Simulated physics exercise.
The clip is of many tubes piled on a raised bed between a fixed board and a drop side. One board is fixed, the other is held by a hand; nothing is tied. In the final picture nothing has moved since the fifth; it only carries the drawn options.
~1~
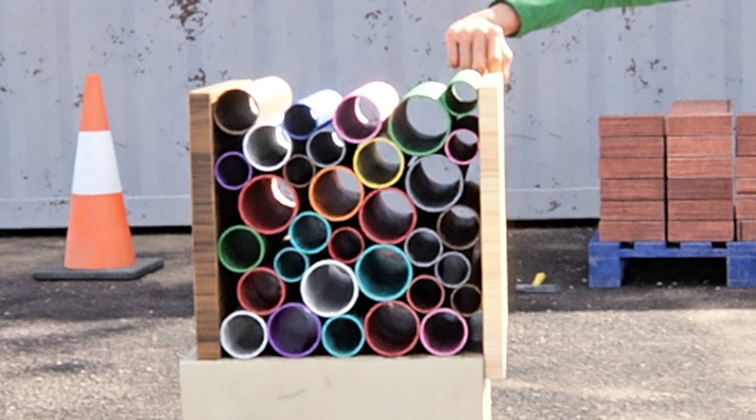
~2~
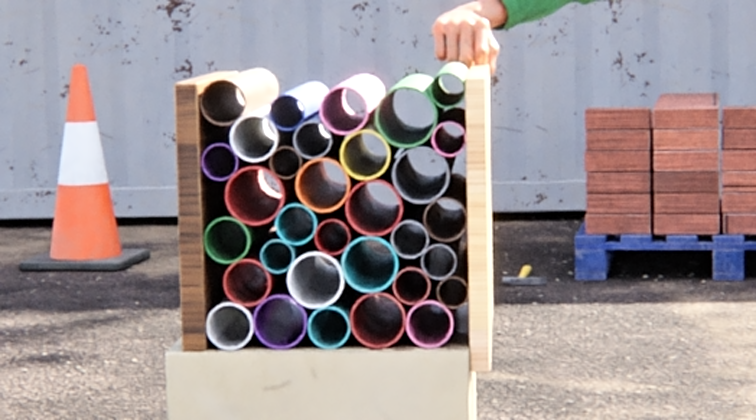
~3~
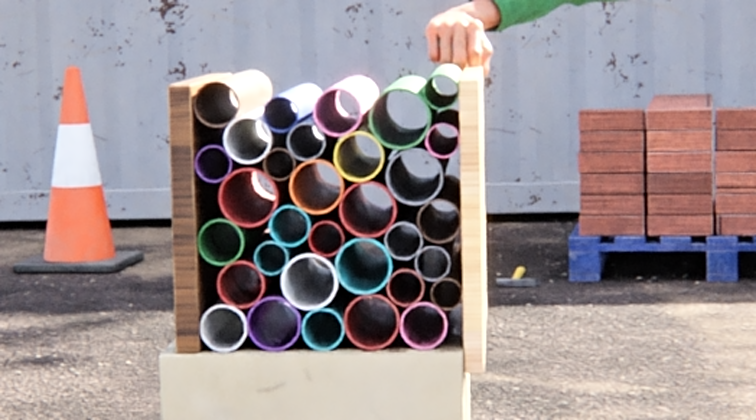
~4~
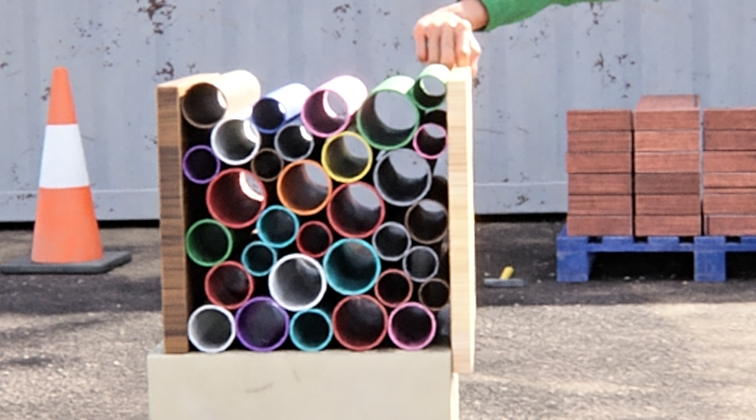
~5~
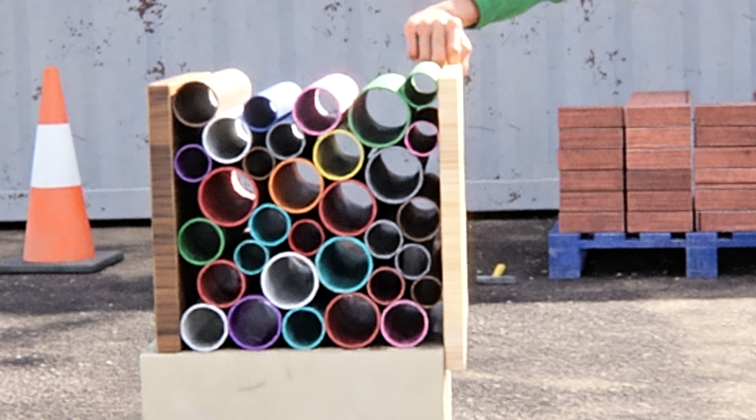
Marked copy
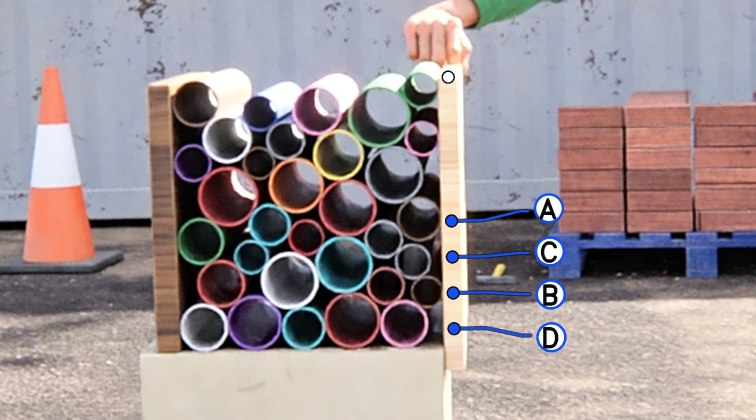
In an outdoor yard beside a corrugated metal wall, colourful tubes sit stacked between two wooden side boards on a pale block, with a hand resting on the right board. The view shifts gradually so that the stack, cone and bricks slide slightly left together, while the tubes stay in place.
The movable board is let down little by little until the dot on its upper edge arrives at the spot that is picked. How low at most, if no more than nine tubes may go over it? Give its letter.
Lower it to C and no more.
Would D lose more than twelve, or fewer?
At D, more than twelve.
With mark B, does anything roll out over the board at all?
Yes, at B.
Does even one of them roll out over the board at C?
At C: Yes.
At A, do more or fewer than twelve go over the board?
At A, fewer than twelve.
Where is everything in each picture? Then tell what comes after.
The first frame shows side board (494, 213); a white tube (244, 334); a brown tube (467, 300).
The second frame shows a brown tube (453, 292); a grey tube (439, 262).
The third frame shows a brown tube (440, 221); an orange tube (317, 187).
The fourth frame shows a white tube (236, 140); a brown tube (204, 104).
The fifth frame shows side board (454, 205); a white tube (204, 327); a brown tube (427, 291).
On the marked copy, A at (452, 221); B at (453, 293); C at (453, 257); D at (454, 329); the white dot at (448, 77).
Following C. Soon after the start, top of the board (440, 156).
Later, top of the board (442, 246).
In the end, top of the board (442, 256), about five out over the board.
As for the rest, A two out over the board; B more than nine out over the board; D more than nine out over the board.
